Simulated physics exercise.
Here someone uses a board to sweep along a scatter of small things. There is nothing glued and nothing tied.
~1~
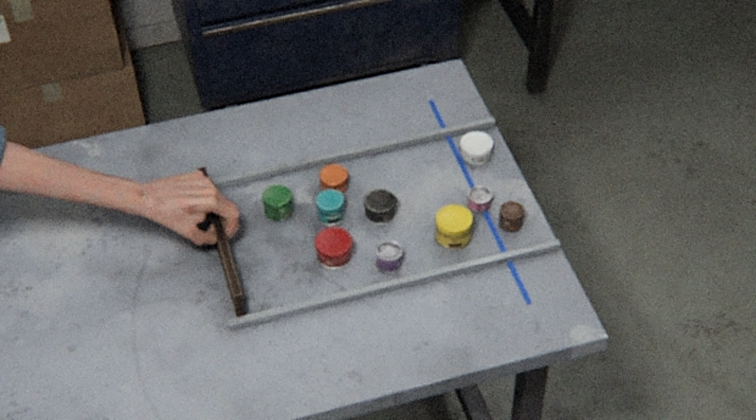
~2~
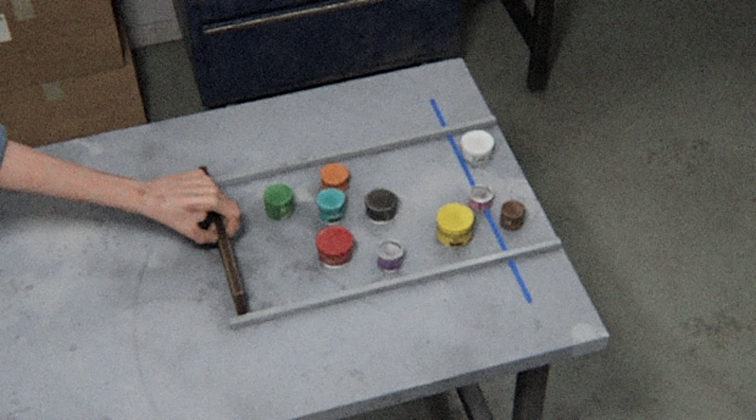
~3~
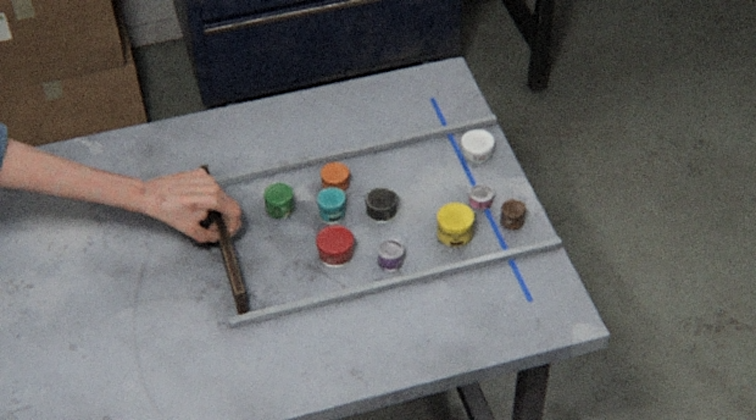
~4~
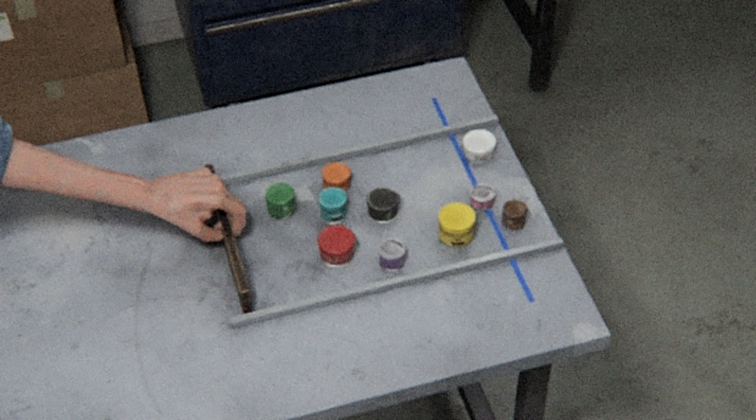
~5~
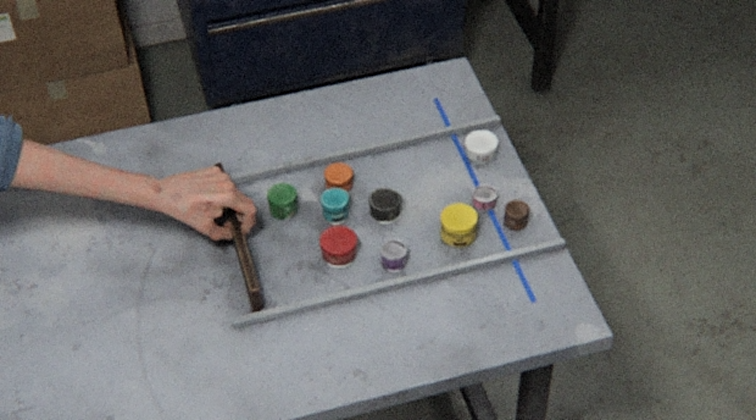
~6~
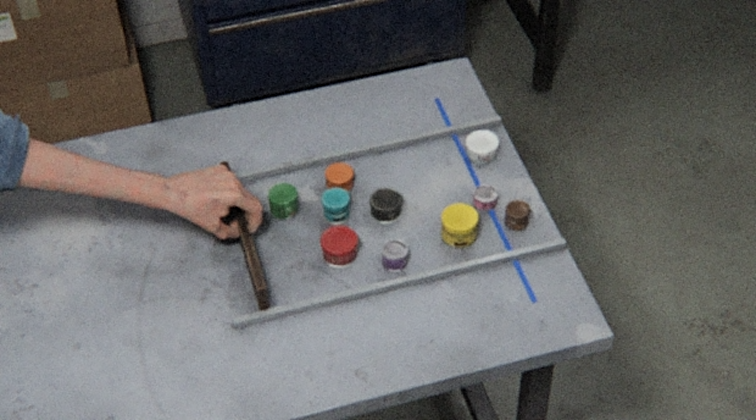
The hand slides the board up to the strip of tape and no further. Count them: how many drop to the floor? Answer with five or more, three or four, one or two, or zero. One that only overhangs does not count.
The count that falls is one or two.
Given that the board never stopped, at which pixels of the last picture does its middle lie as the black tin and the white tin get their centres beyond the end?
With the black tin it sits around (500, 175), with the white tin around (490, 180).
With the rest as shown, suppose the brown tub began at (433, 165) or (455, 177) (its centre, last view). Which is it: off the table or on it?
Place by place, it survives; stays on.
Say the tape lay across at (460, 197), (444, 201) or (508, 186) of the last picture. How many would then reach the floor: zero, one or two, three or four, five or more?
Spot one gives none at all, spot two zero, spot three five or over.
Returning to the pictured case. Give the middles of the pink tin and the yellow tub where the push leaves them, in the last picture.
(543, 194), and the other (545, 221).
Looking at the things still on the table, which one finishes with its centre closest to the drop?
It's the pink tin.
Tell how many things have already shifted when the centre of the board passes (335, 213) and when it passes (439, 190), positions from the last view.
Moved so far: 4, then 9.
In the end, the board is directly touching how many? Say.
The figure is 5.
A little later, none off yet; white tin at rest near (482, 147); brown tub at rest near (517, 215); pink tin at rest near (485, 198).
Next, none off yet; white tin at rest near (482, 147); brown tub shifted about its own width near (539, 213); pink tin shifted about its own width near (512, 196).
When it is over, the number that fall off is one or two; down, brown tub.
